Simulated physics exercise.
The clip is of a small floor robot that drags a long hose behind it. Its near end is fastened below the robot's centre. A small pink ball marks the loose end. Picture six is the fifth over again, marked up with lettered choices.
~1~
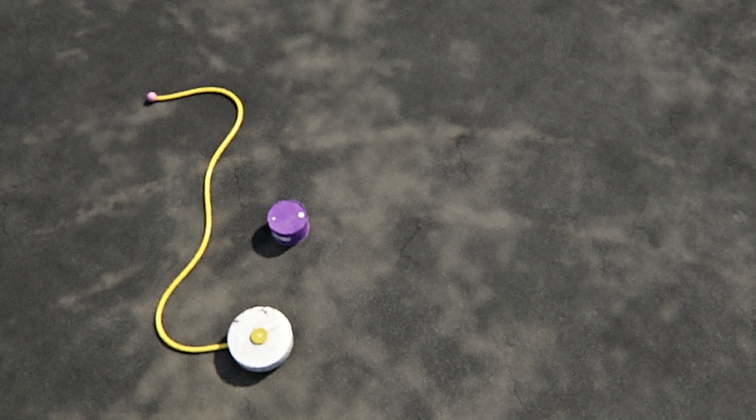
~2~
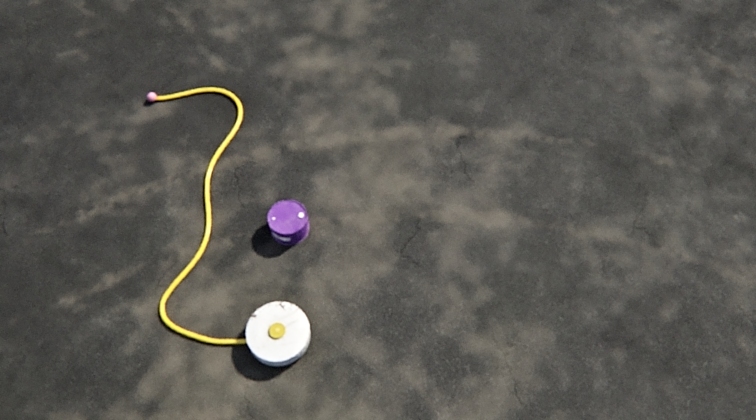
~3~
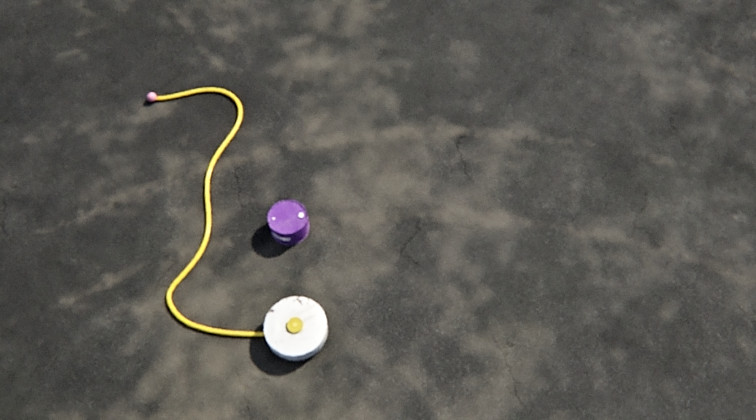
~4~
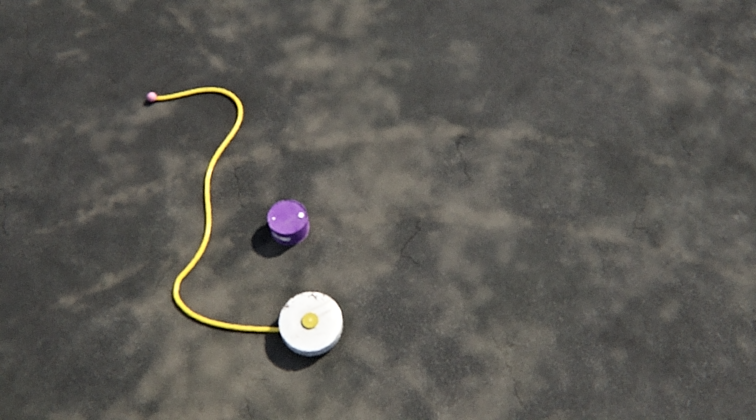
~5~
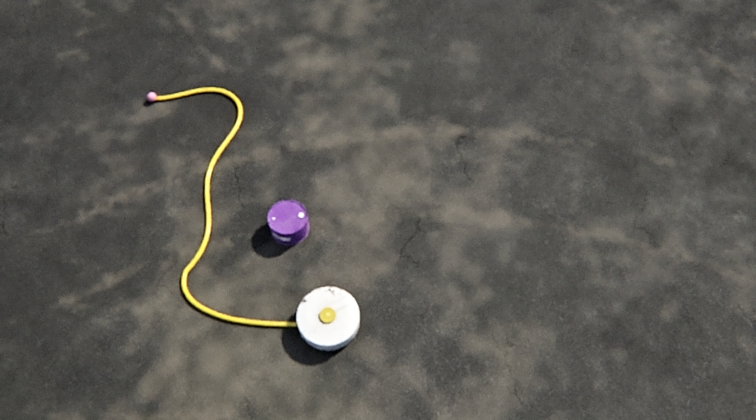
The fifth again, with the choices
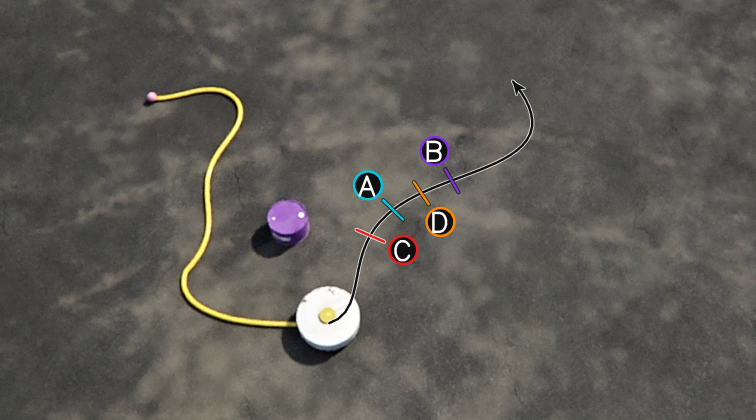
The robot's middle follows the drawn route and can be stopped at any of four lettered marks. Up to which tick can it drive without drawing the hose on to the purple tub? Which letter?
No farther than A.
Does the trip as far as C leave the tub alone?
For that mark, yes.
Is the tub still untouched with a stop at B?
For that mark, no.
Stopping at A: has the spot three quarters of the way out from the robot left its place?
No.
On the marked copy, A at (393, 210); B at (452, 181); C at (370, 236); D at (421, 193); the route from (329, 323) via (440, 185) to (513, 81).
Taking A. A third of the way, robot (355, 279), middle of the hose (208, 206), free end (152, 97).
Two thirds of the way, robot (368, 235), middle of the hose (208, 206), free end (152, 97).
When it is over, robot (393, 205), middle of the hose (208, 206), free end (152, 97); nothing has been touched.
As for the rest, B brings the hose against the tub; C is safe but short; D brings the hose against the tub.
